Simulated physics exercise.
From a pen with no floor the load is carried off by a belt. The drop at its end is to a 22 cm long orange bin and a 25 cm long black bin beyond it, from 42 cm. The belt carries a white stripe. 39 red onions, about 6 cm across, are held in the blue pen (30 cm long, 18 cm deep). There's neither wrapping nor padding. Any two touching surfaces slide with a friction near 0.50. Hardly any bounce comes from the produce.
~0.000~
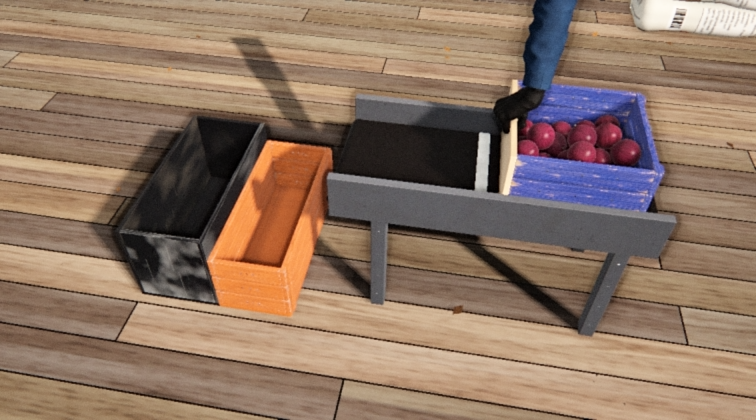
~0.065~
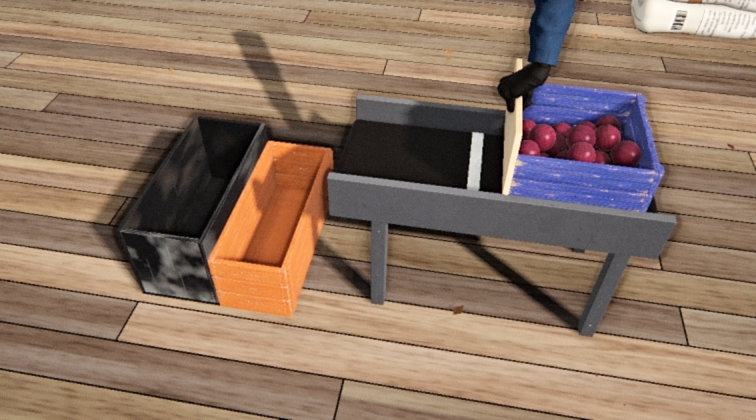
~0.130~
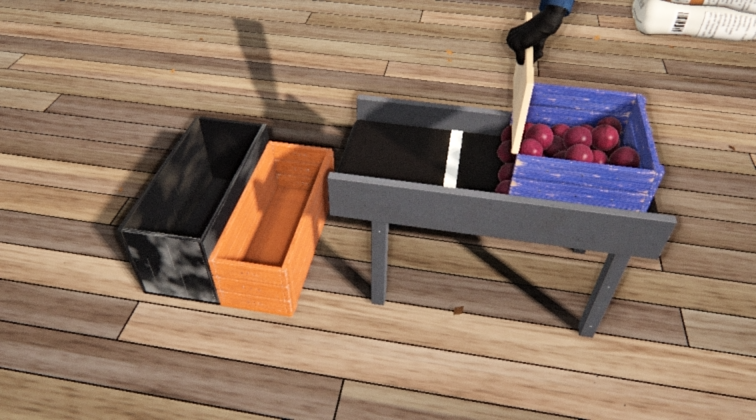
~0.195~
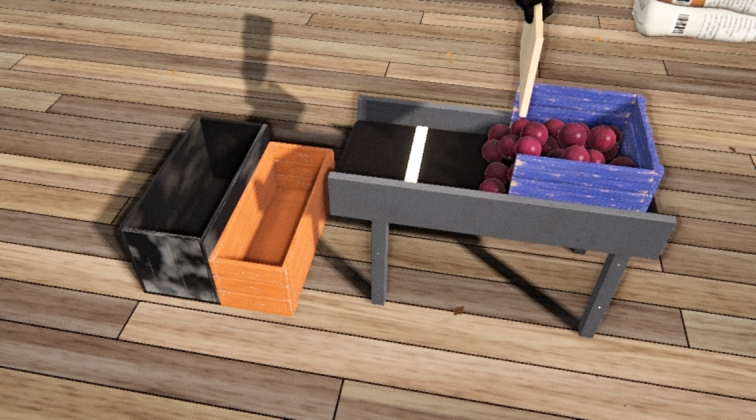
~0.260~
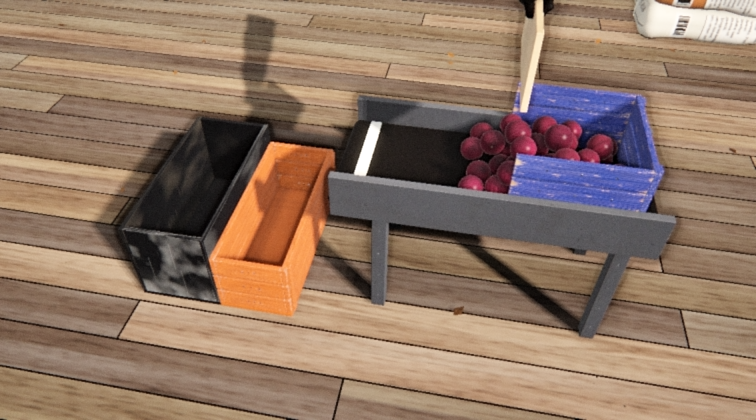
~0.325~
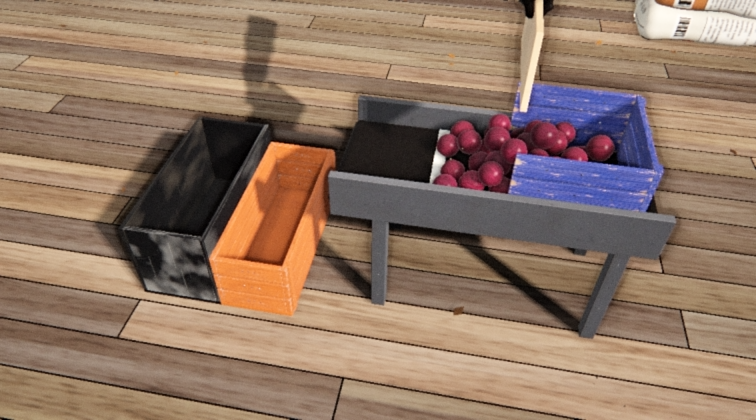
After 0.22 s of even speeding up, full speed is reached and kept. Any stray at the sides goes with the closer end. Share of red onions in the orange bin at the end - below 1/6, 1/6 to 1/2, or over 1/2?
Over 1/2.
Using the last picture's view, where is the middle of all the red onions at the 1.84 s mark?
At about (282, 236).
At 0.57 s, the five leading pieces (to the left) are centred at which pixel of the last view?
Centre: Approx. (342, 144) px.
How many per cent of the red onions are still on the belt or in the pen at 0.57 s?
Close to 95 in a hundred.
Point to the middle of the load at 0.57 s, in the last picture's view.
(434, 155).
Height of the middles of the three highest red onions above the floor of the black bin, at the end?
Around 3 centimetres.
After 0.57 s, 7 still in the blue pen, 30 on the belt and 2 in the air.
After 0.87 s, 1 still in the blue pen, 9 in the orange bin, 10 on the belt and 19 in the air.
After 1.29 s, 32 in the orange bin, 3 in the black bin, 2 on the belt and 2 in the air.
Outcome (at 1.84 s), 36 in the orange bin and 3 in the black bin. Asked share, 36 of 39, 92 per cent.
